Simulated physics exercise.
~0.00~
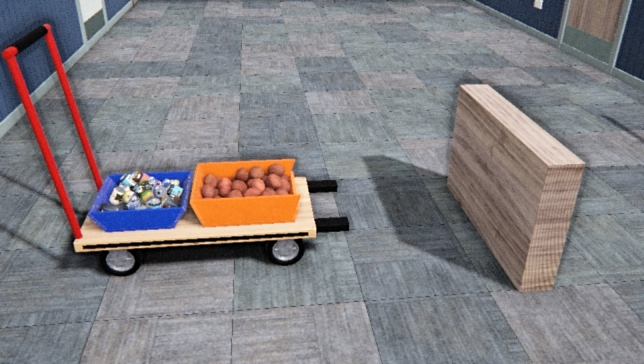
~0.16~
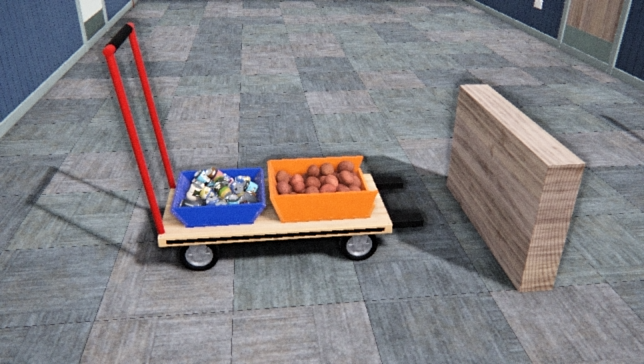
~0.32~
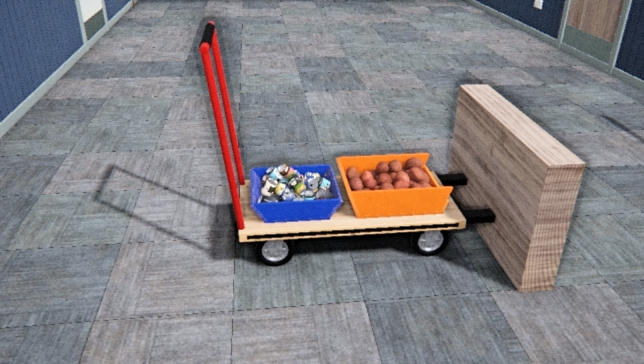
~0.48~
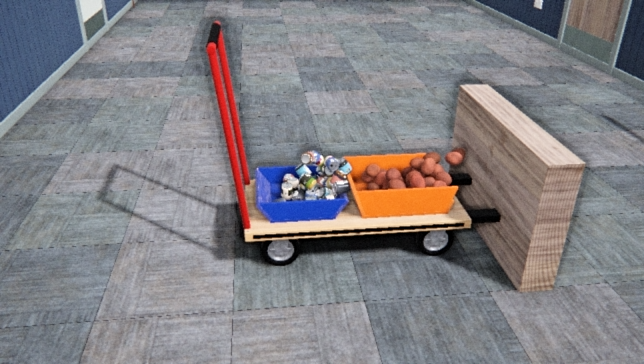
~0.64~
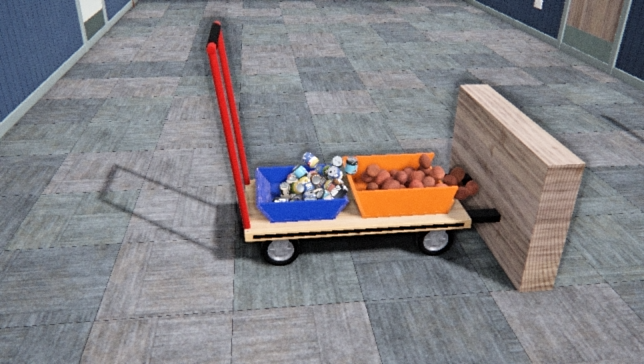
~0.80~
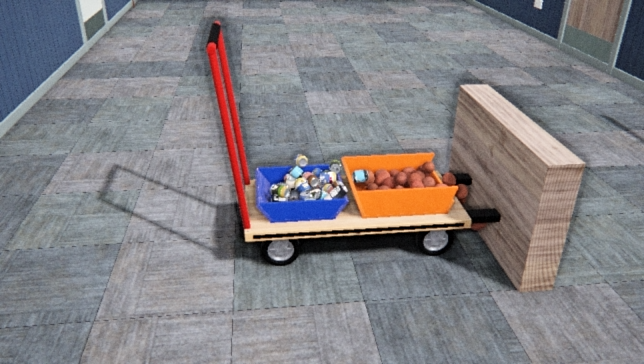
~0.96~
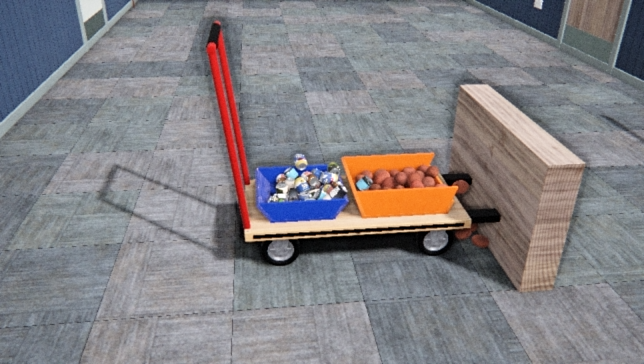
A flat wooden trolley with a tall red handle stands on a grey carpeted floor, seen from slightly above, with a blue basket of mini cans at its left and an orange basket of red potatoes at its right. The trolley rolls right towards a thick wooden wall and stops abruptly against it. The loads surge forward, and several potatoes spill over the orange basket's low right side while the cans heap up at the right of theirs. One can hops across into the orange basket. Fallen potatoes drop between trolley and wall, while most pieces remain in their baskets.
